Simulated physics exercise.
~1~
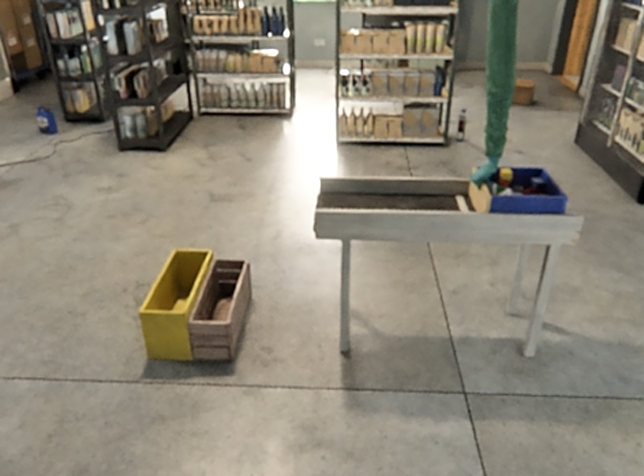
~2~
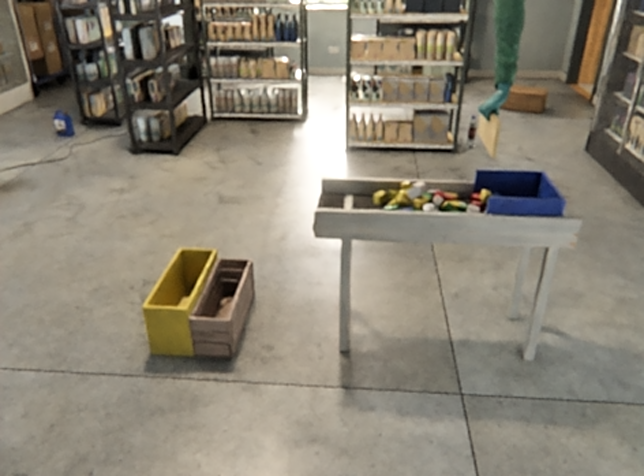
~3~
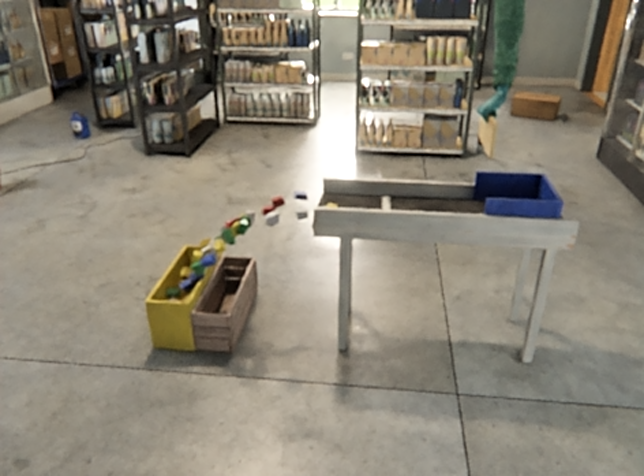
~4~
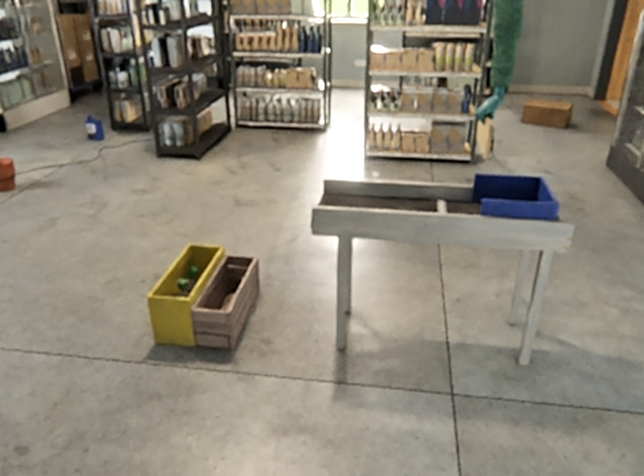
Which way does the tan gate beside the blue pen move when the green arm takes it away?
The gate moves up, lifted clear of the belt by the green arm.
